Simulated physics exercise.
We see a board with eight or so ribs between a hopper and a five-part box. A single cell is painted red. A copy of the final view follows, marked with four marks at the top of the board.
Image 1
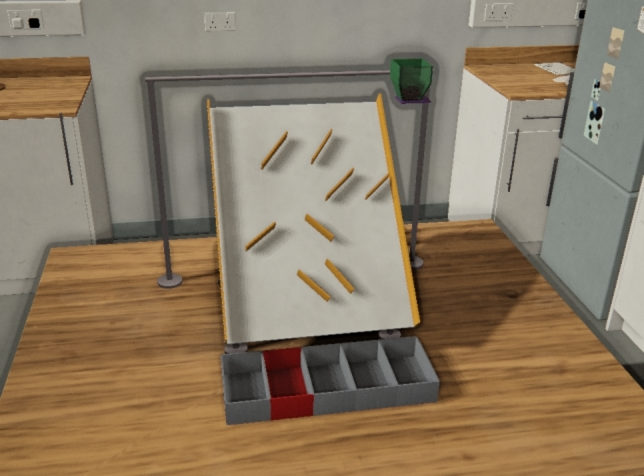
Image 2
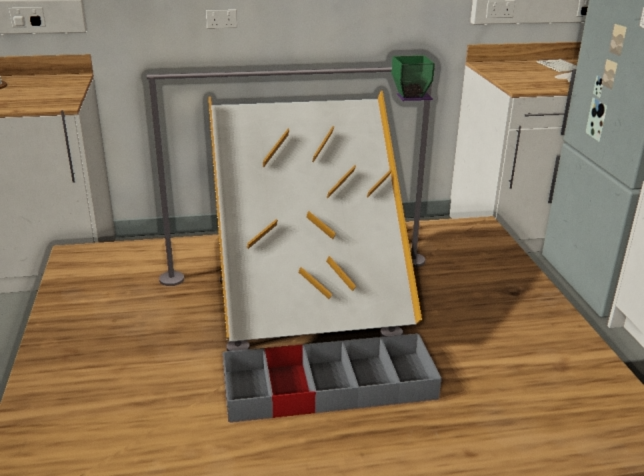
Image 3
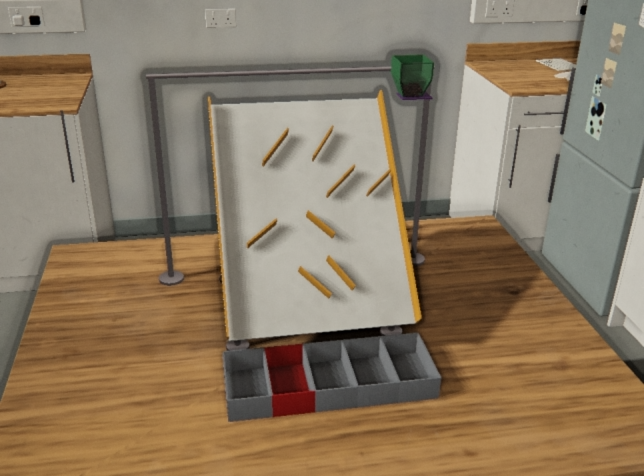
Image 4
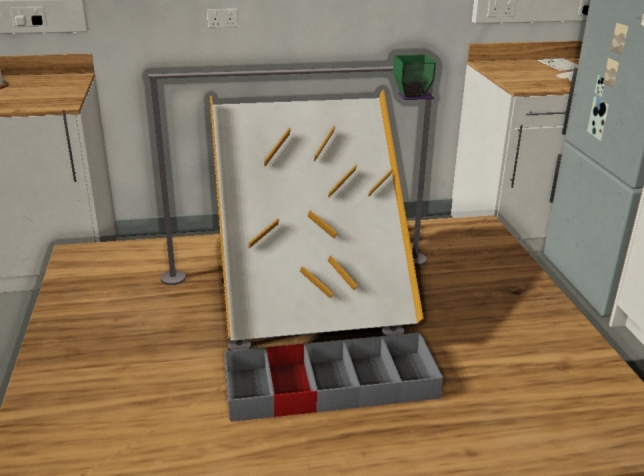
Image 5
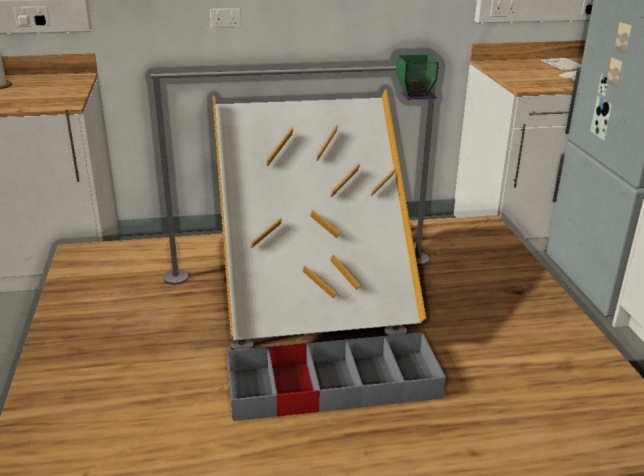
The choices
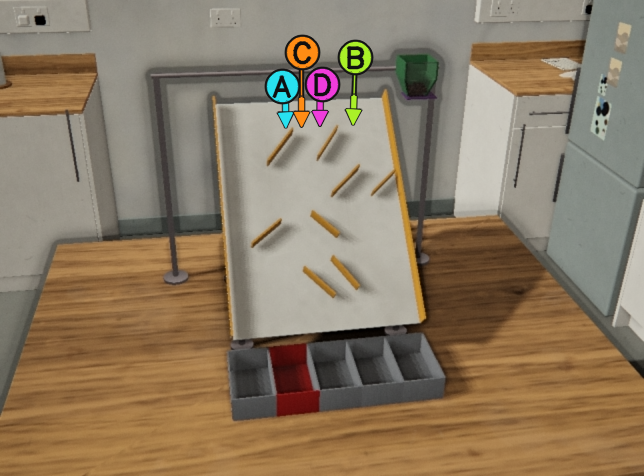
The camera drifts very slightly, the only motion seen, facing a wooden table in a kitchen from the front and a little above, with pale cabinets on both sides and a fridge at right. A white sloped board with orange ribs and edges stands before a grey frame holding a green hopper at upper right, above a grey five-part box with one red cell, second from left. The view shifts by a tiny amount, while the board, hopper and box stay still.
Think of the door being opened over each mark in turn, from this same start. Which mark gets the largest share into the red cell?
D is best.
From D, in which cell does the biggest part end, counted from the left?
It is the second one.
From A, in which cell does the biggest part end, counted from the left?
The first.
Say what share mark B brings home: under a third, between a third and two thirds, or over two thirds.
Under a third.
On the marked copy, mark A meets the board at (285, 121); mark B meets the board at (353, 119); mark C meets the board at (301, 121); mark D meets the board at (319, 120).
With A, a small part in the red cell, most in other cells, a small part outside the box.
With B, a stray few in the red cell, most in other cells, a small part outside the box.
With C, about a quarter in the red cell, about half in other cells, about a quarter outside the box.
With D, about a third in the red cell, about half in other cells, a small part outside the box.
